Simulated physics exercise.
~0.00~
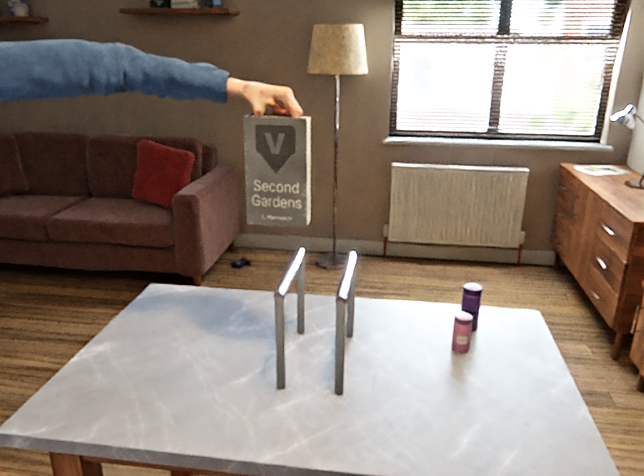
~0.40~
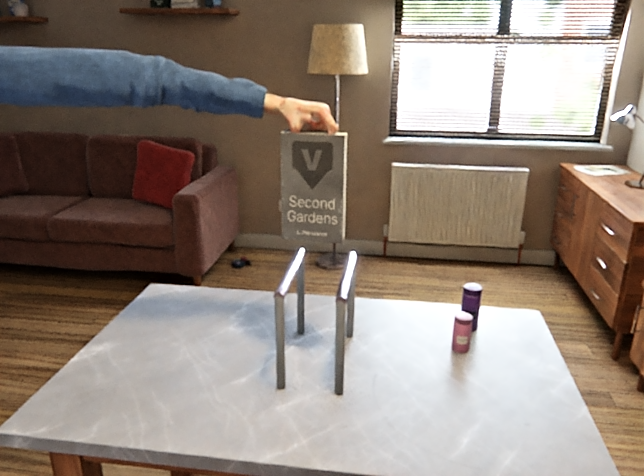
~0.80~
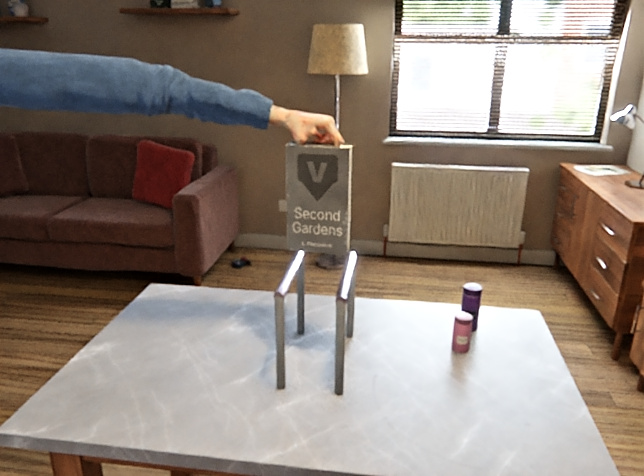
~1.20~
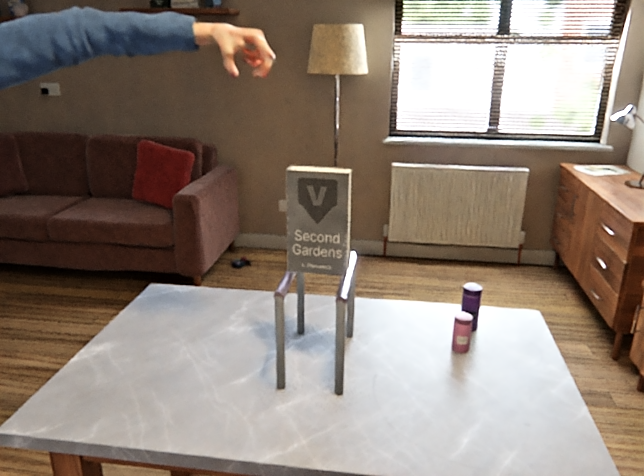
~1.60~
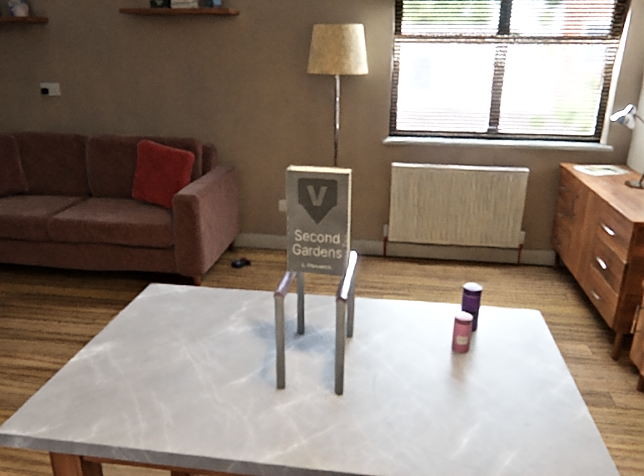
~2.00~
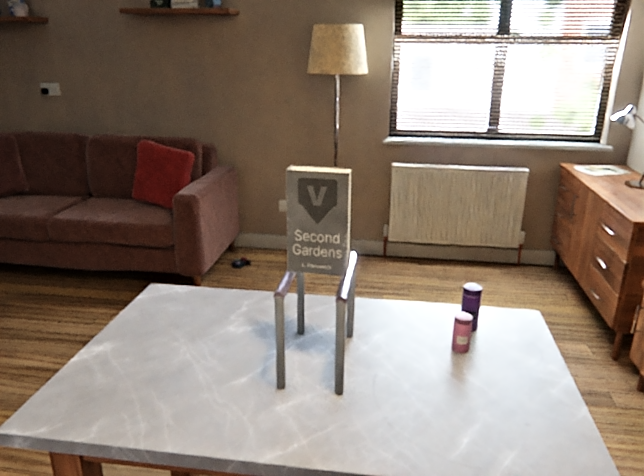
To begin with, a hand in a blue sleeve holds a grey book upright by its top edge above a pale table, where a metal stand with a gap in its top stands to the left of a pink shaker and a purple shaker. The hand carries the book to the right, then lowers it toward the stand. The fingers let go and the arm draws back to the left, leaving the book lodged on top. It stays there, upright and still, while both shakers remain where they were.
